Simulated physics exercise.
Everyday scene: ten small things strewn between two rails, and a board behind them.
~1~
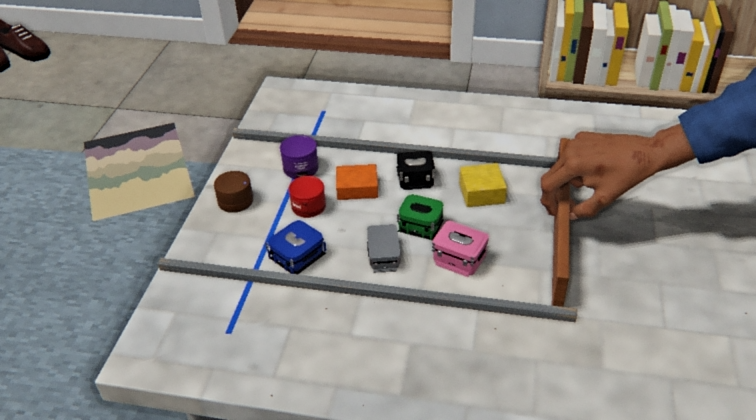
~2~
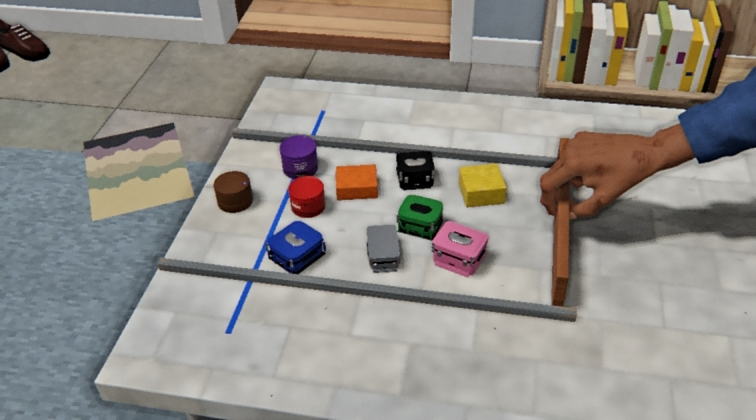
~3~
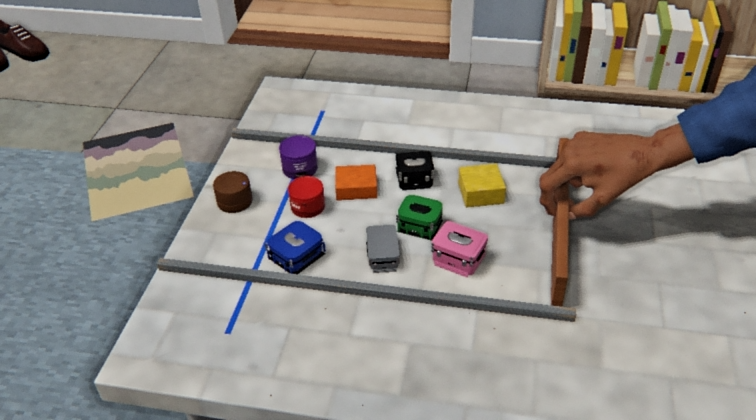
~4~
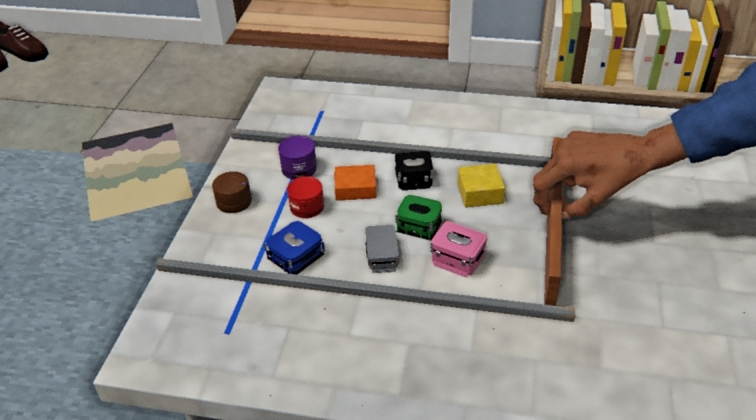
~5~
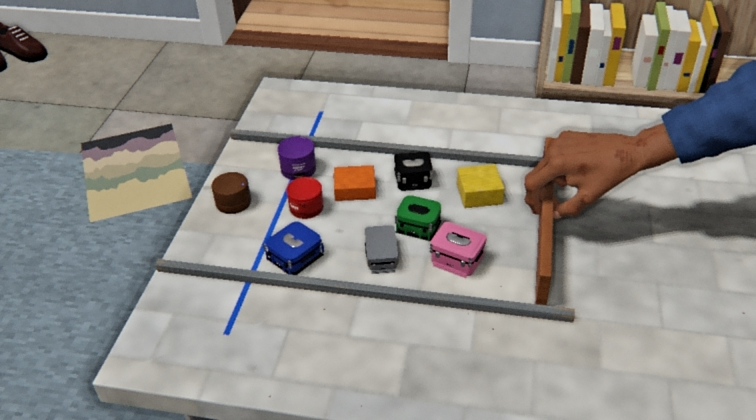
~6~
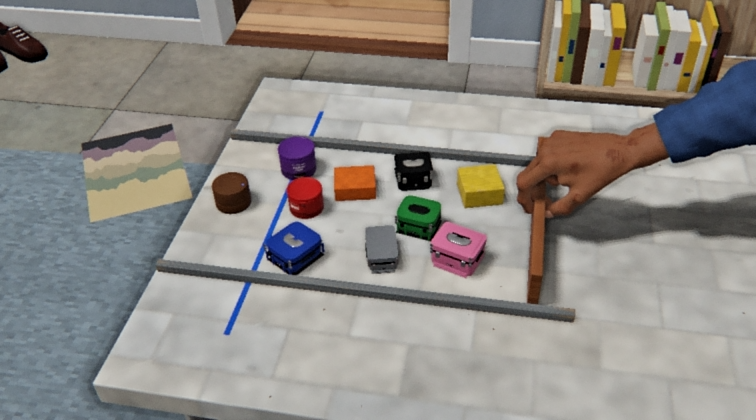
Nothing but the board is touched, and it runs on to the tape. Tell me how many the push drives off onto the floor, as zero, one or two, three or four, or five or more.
The count that drops over the edge is just one or a pair.
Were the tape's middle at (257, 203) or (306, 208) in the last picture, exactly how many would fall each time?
The first try gives 3, the second gives 0.
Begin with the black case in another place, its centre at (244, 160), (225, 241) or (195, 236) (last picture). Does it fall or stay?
Taking the three spots in turn, the black case comes off, then comes off, then comes off.
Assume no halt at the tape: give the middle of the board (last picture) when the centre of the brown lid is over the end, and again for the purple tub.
Roughly (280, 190); roughly (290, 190).
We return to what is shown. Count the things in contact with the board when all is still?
The count in contact is 3.
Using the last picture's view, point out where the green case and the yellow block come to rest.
Final pixels, roughly: (259, 204) for the first, (277, 163) for the other.
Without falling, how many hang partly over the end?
Number: 2.
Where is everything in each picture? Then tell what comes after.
The first frame shows brown lid (234, 192); purple tub (300, 157); red tub (308, 197); board (562, 217); tape (284, 204).
The second frame shows purple tub (299, 158); grey case (383, 249).
The third frame shows red tub (307, 197); yellow block (482, 185).
The fourth frame shows brown lid (232, 192); orange block (355, 182).
The fifth frame shows purple tub (297, 159); board (546, 216).
The sixth frame shows brown lid (232, 193); purple tub (298, 159); red tub (306, 198); board (538, 215); tape (282, 205).
A little later, none off yet; brown lid at rest near (232, 193); purple tub at rest near (298, 159); red tub at rest near (306, 198).
Next, none off yet; brown lid at rest near (232, 193); purple tub at rest near (298, 159); red tub at rest near (299, 202).
Later still, none off yet; brown lid moving near (228, 192); purple tub shifted about its own width near (241, 155); red tub shifted about its own width near (259, 200).
When it is over, the number that fall off is one or two; down, purple tub.
